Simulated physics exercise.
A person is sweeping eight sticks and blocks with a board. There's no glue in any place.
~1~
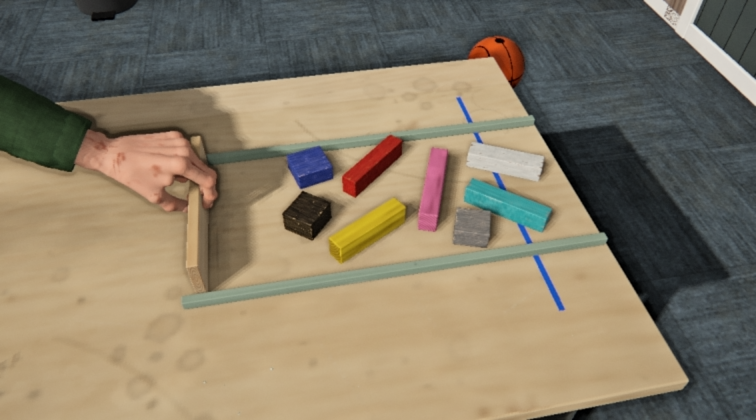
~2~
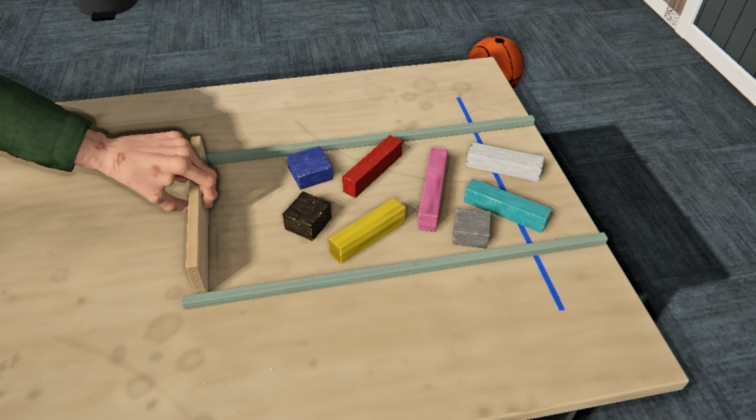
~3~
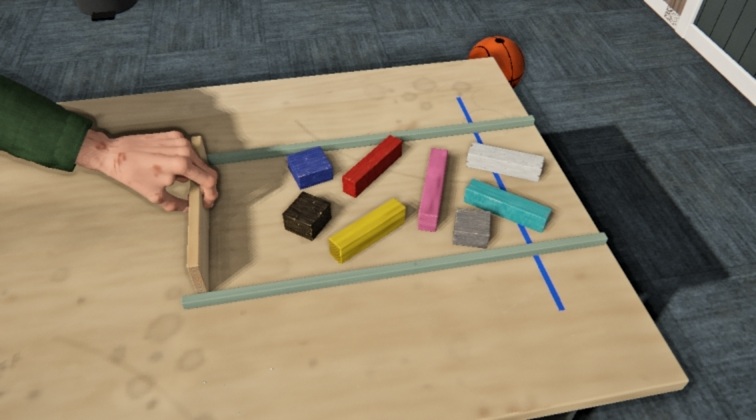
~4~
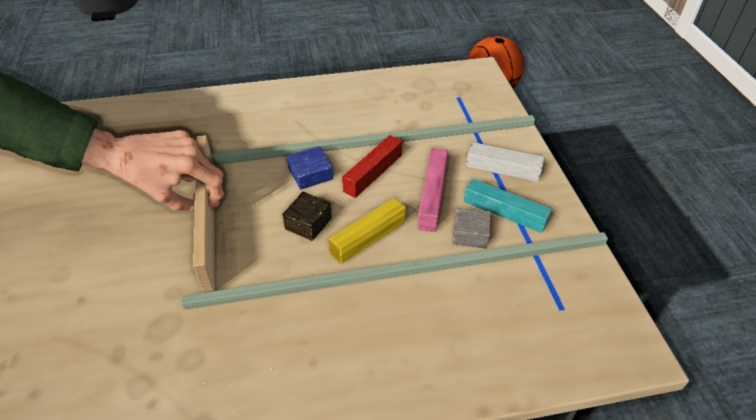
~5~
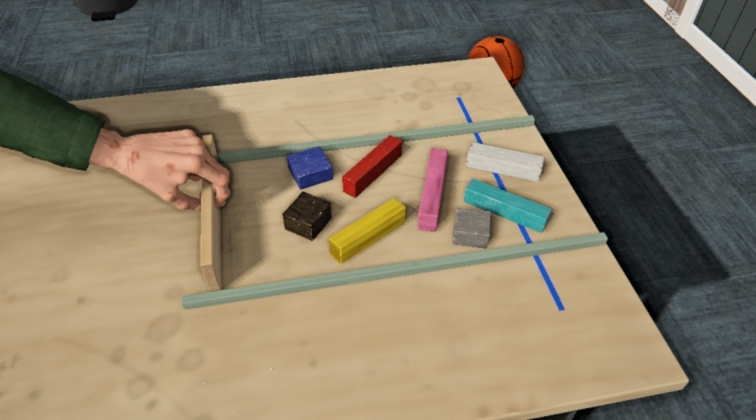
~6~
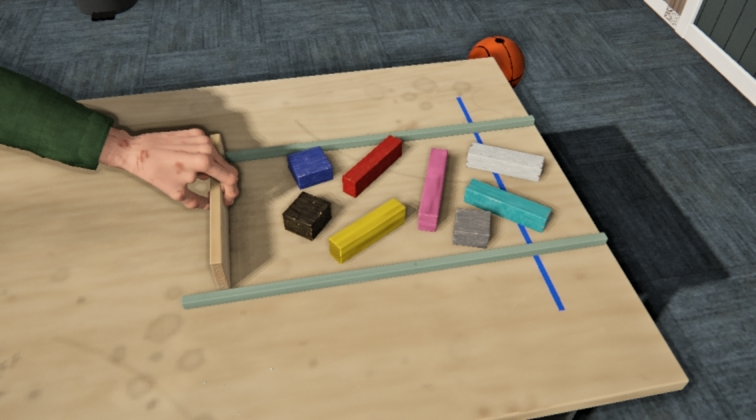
To begin with, a hand holds a wooden board upright at the left of eight coloured sticks and blocks, which lie between two pale green strips on a table. The board stays nearly still, then the hand slides it a short way right, while the sticks and blocks remain unmoved and untouched.
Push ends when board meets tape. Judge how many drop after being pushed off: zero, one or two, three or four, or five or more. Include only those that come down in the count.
Watch it: Hardly any - one or two - go plunging down.
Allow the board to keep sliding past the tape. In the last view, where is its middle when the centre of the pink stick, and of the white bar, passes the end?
Roughly (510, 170); roughly (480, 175).
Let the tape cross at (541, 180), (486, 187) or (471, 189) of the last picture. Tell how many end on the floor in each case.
5, 1, 0.
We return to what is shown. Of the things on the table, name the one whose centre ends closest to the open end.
It's the pink stick.
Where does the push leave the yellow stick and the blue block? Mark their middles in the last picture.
The one named first is at (546, 207), the next at (502, 145).
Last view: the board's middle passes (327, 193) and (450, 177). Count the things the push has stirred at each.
Note: First position 4; second position 8.
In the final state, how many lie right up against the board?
Well, it touches 3.
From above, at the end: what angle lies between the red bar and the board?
Misalignment: Close to 0°.
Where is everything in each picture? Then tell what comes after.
In the first picture, white bar (505, 161); turquoise bar (507, 205); grey block (472, 228); board (199, 210); tape (501, 185).
In the second picture, turquoise bar (507, 205); pink stick (434, 188).
In the third picture, grey block (472, 228); red bar (373, 165).
In the fourth picture, white bar (505, 162); black block (308, 216).
In the fifth picture, turquoise bar (507, 205); blue block (310, 168).
In the sixth picture, white bar (505, 162); turquoise bar (507, 205); grey block (472, 228); board (220, 207); tape (501, 185).
Soon after, none off yet; white bar at rest near (505, 162); turquoise bar at rest near (507, 205); grey block at rest near (472, 228).
At rest, the number that fall off is one or two; fallen, turquoise bar and white bar.
